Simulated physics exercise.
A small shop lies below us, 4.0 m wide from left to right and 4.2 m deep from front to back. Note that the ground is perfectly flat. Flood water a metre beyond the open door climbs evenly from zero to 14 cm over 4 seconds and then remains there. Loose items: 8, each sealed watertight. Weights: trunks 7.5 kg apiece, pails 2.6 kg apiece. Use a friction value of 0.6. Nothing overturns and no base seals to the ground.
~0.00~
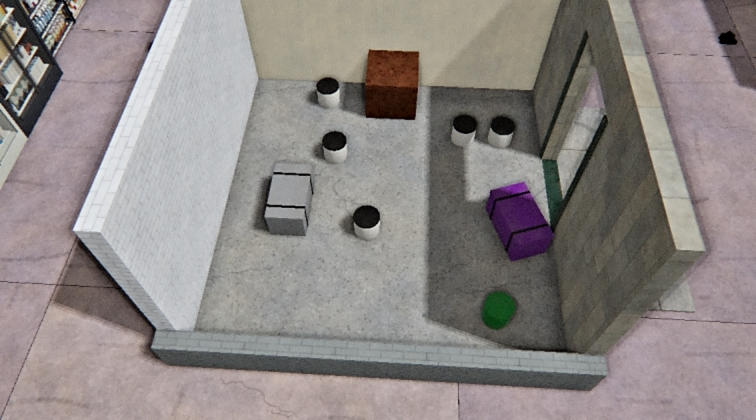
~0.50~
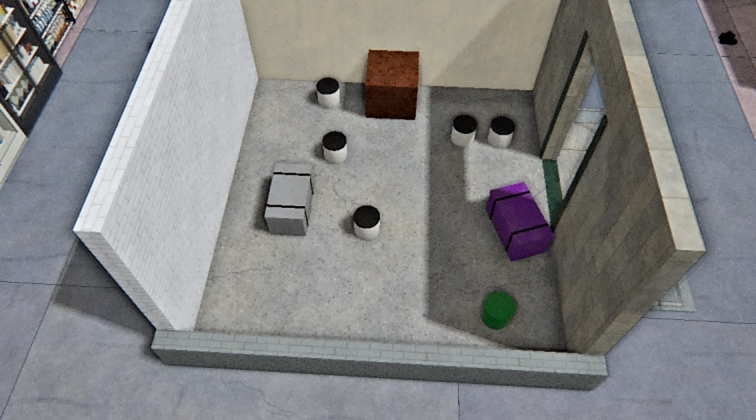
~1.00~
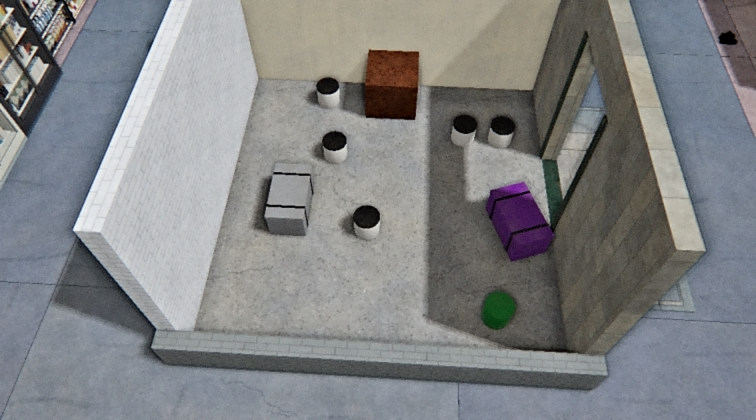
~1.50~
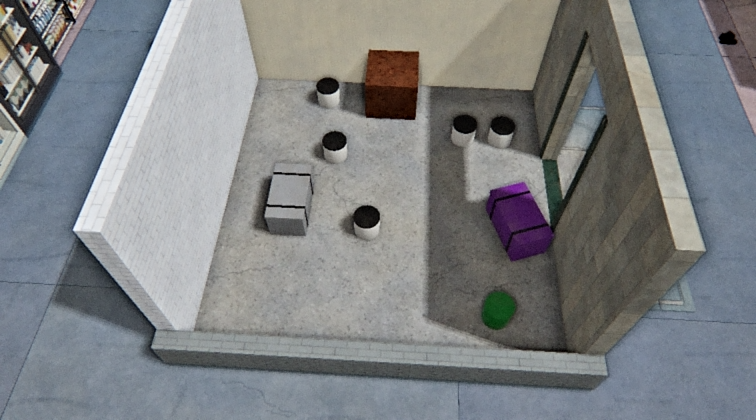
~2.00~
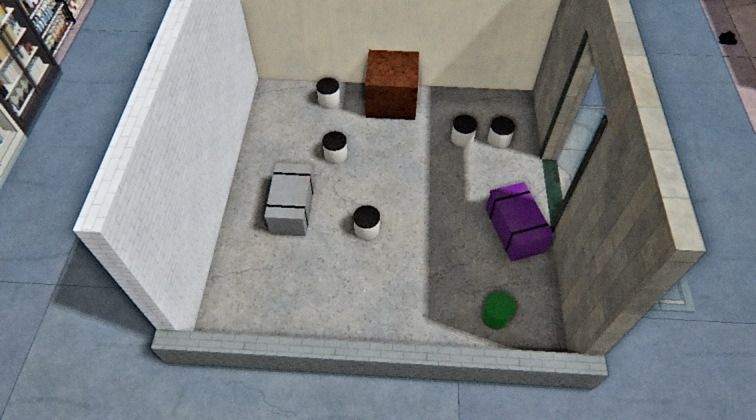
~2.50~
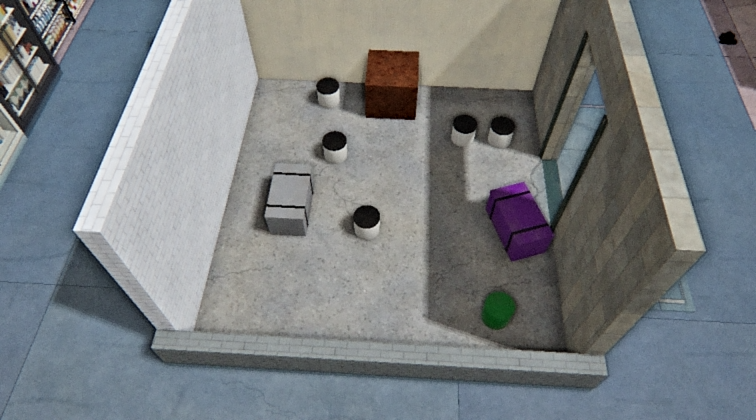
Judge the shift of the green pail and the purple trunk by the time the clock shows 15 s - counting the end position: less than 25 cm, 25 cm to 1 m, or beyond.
Green pail: A short shift. Purple trunk: A short shift.
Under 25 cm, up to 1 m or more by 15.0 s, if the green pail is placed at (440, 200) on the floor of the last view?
It ends far away.
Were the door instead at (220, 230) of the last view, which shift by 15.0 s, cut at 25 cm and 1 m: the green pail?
Green pail: Goes a long way.
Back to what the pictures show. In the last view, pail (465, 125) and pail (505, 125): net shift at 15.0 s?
50 cm and 30 cm respectively.
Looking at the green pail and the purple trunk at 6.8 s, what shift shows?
0 and 80 cm or so by then.
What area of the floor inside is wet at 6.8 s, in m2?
13 m2.
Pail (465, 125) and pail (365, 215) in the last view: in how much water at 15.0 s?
First about 3 cm, second about 7 cm.
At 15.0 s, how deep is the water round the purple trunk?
Roughly 4 cm at that moment.
After 3.5 s the green pail is near (500, 306), 0.0 m from its start, aground; the purple trunk is near (520, 213), 0.0 m from its start, aground; 0 afloat.
After 6.8 s the green pail is near (500, 306), 0.0 m from its start, aground; the purple trunk is near (494, 259), 0.7 m from its start, aground; 0 afloat.
After 11.0 s the green pail is near (500, 306), 0.0 m from its start, aground; the purple trunk is near (494, 262), 0.8 m from its start, aground; 4 afloat.
After 15.0 s the green pail is near (541, 289), 0.5 m from its start, afloat; the purple trunk is near (500, 258), 0.7 m from its start, afloat; 8 afloat.
